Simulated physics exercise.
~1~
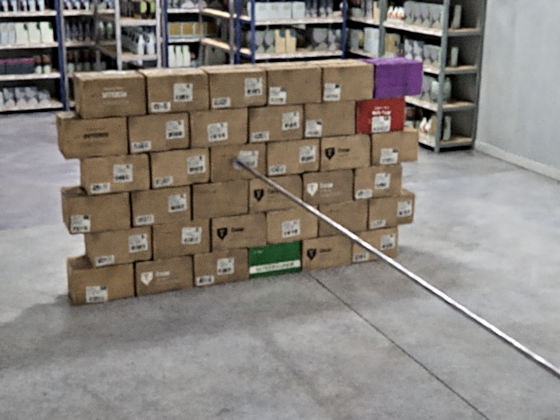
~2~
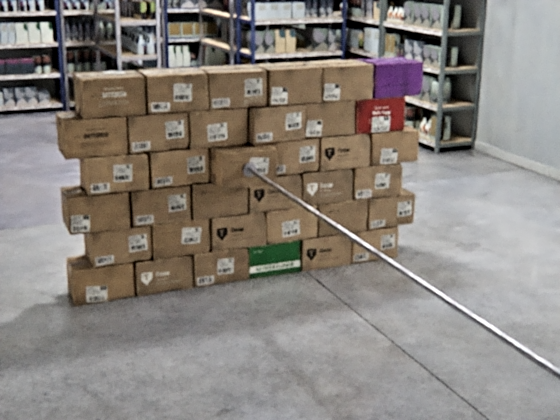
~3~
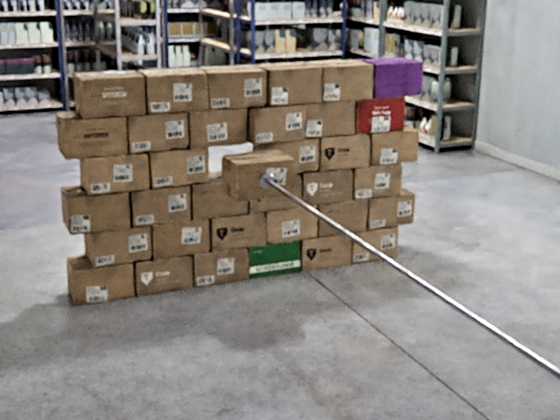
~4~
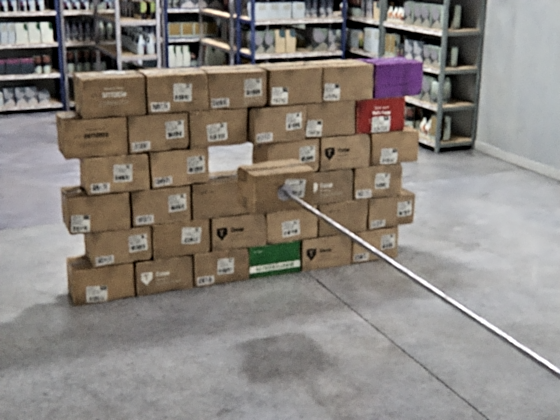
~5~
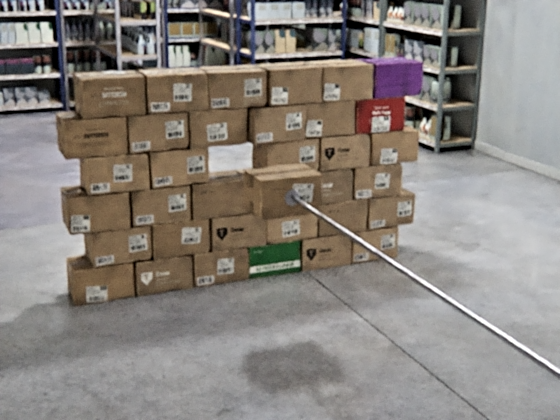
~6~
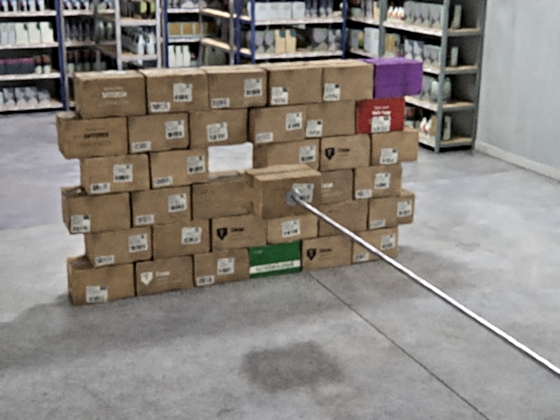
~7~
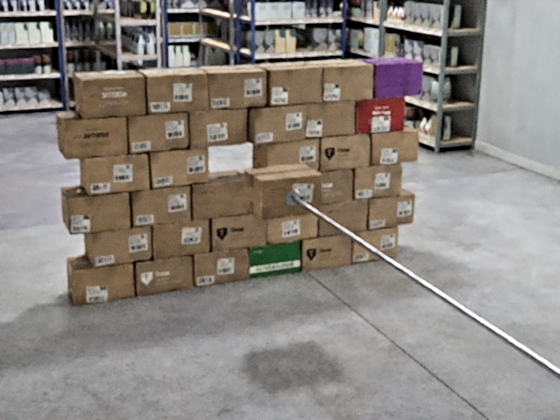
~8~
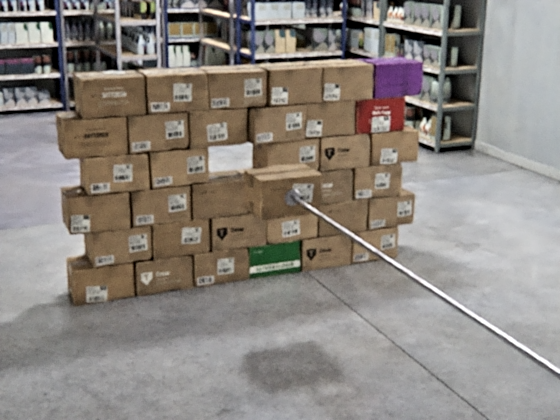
A long, thin metal rod reaches in from the lower right to a wall of stacked brown cardboard boxes on a grey concrete floor, seen from the front at a slight angle, with stocked shelves behind. A purple box sits at the top right corner, a red one just below it, and a green one in the bottom row. The rod's tip, fixed to a brown box near the middle, draws it out toward the right and front, opening a gap in the wall. The box then stops, still jutting out in front of the stack. The wall stays standing, with the purple, red and green boxes in place.
